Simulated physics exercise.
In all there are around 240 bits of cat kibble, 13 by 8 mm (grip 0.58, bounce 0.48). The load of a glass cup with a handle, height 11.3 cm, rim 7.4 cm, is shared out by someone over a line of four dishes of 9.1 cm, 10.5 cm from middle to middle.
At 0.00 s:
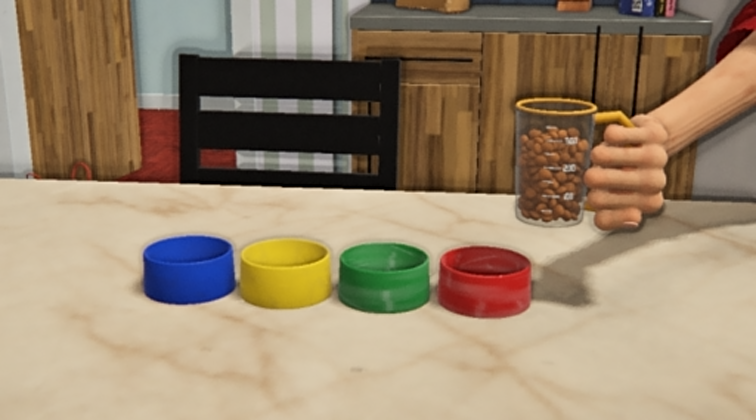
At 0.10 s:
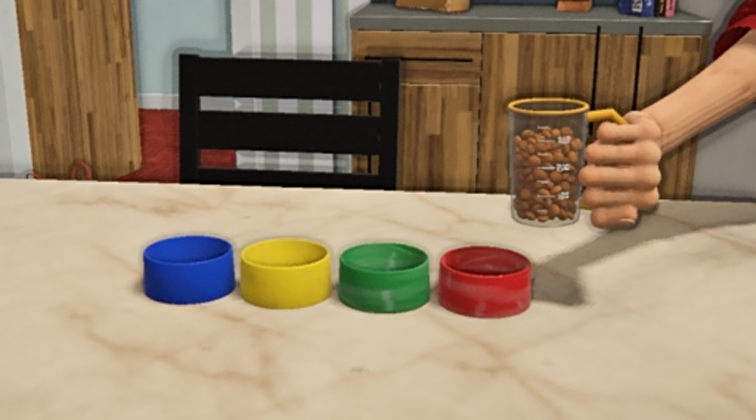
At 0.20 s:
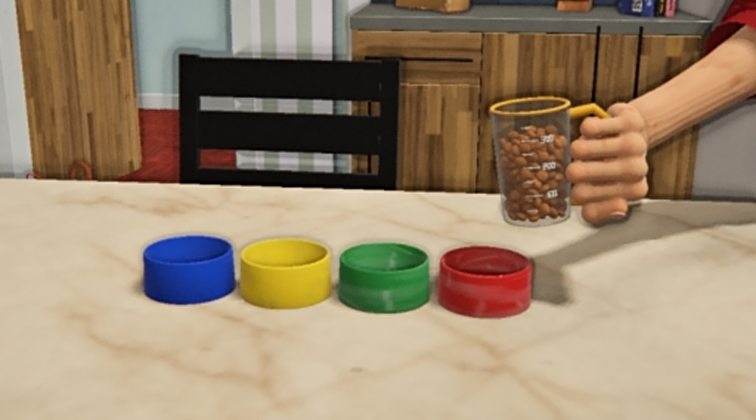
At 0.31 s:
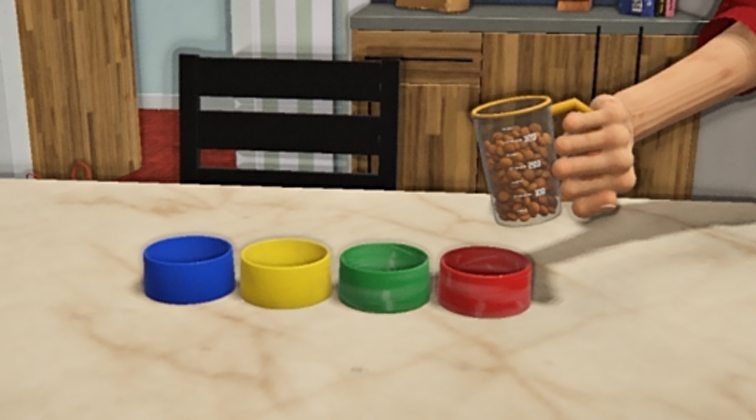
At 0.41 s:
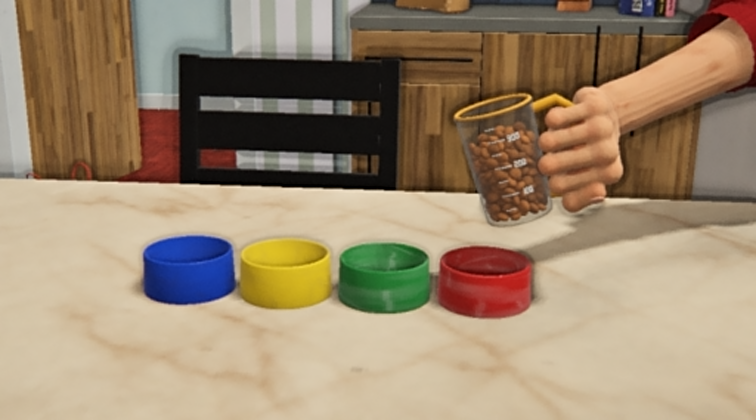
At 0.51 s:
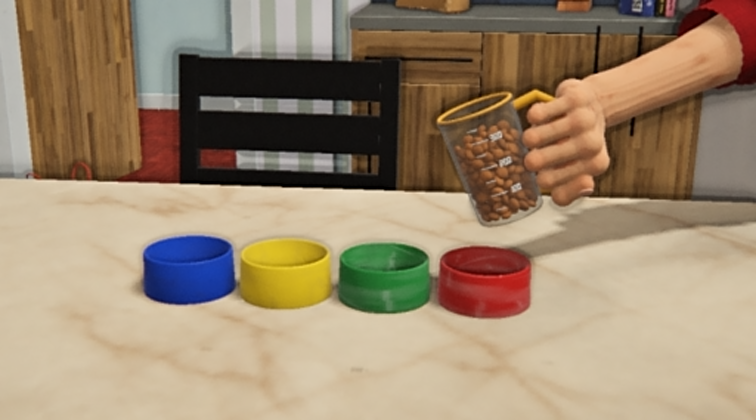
At the start, a hand holds a clear, handled cup of small brown pieces upright above a pale table, to the right of a row of blue, yellow, green and red dishes. The hand then moves the cup a short way left, tilting it gradually leftward until it leans above the red dish.
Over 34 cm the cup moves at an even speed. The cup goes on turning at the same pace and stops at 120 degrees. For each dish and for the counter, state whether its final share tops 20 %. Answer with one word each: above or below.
Red below, blue above, green below, yellow below, counter above.
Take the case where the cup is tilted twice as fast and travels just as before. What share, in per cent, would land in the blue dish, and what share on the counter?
Blue 0, counter 20.
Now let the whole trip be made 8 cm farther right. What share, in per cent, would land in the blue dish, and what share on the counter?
The blue dish would get 20 and the counter 40.
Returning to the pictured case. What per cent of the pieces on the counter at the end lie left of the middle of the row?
I'd estimate close to 100 in a hundred.
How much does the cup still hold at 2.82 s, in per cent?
10 %.
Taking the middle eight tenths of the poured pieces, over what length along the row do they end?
That stretch comes to around 11 cm.
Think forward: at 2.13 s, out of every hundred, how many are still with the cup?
Some 95 per cent.
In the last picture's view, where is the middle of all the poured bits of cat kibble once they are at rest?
Somewhere near (173, 272) in the last picture.
After 1.48 s, tilt 68 degrees; cup holds 100 %.
After 2.13 s, tilt 100 degrees; cup holds 95 %, blue 5 %.
After 2.82 s, tilt 120 degrees; cup holds 10 %, blue 75 %.
In the end, at 3.6 s, red 0 %, blue 70 %, green 0 %, yellow 0 %, counter 30 %.
